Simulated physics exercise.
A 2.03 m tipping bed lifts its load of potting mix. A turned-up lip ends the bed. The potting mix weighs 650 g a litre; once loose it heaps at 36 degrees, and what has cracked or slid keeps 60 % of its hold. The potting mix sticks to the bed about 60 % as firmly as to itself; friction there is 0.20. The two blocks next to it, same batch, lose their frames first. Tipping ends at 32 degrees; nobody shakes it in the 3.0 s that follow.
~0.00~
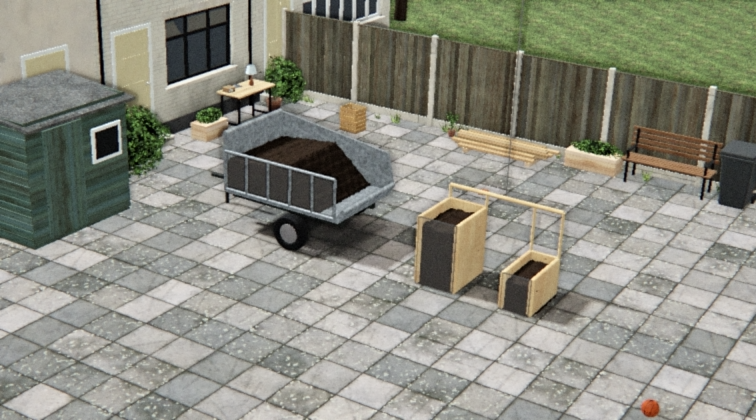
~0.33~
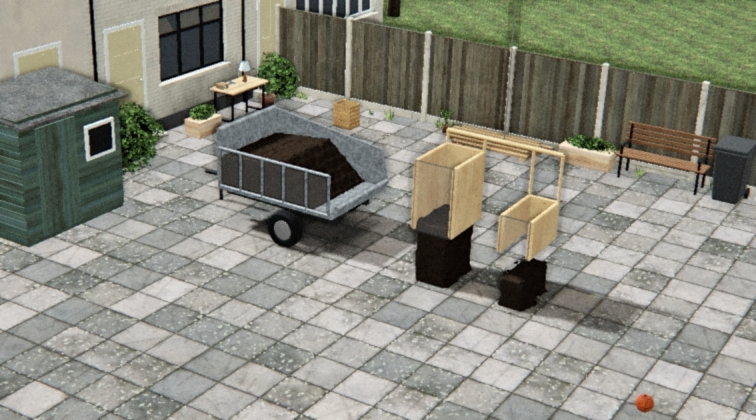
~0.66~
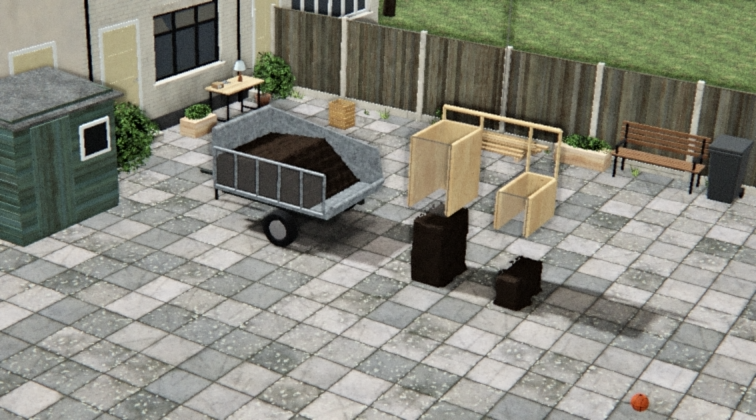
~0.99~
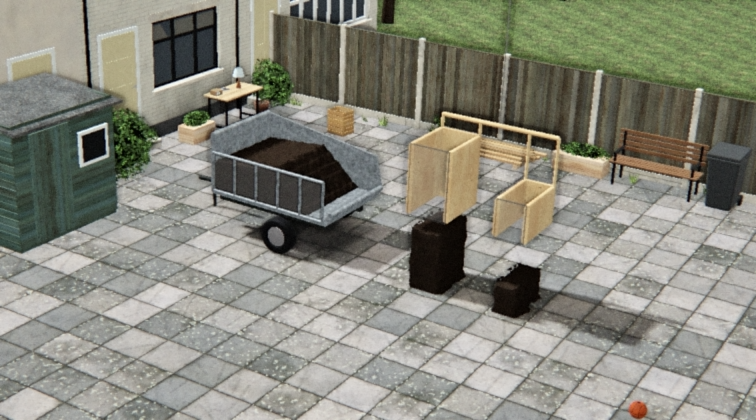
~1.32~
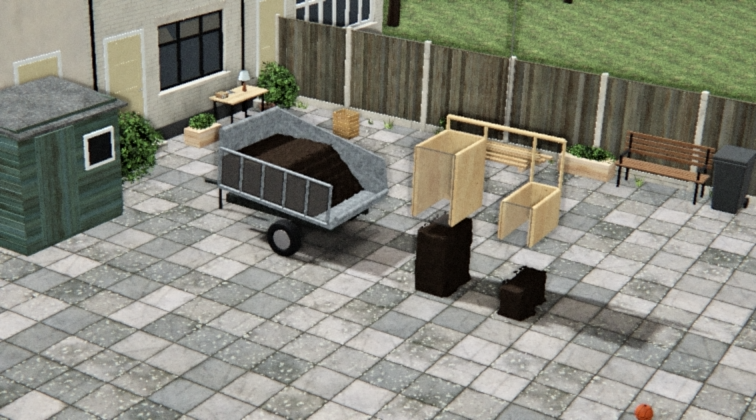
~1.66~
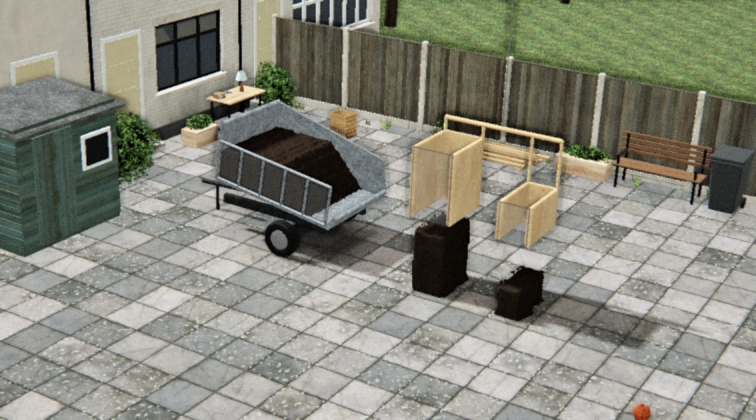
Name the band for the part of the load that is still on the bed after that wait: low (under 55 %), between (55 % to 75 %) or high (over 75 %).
The band is high (over 75 %).
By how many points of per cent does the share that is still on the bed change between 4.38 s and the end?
Near 5 %.
By 2.46 s, the tilt is 18 degrees and 100 % is on the bed.
By 3.42 s, the tilt is 29 degrees and 100 % is on the bed.
By 4.38 s, the tilt is 32 degrees and 100 % is on the bed.
By 5.33 s, the tilt is 32 degrees and 95 % is on the bed.
By 6.82 s, at the end, the tilt is 32 degrees and 95 % is on the bed.
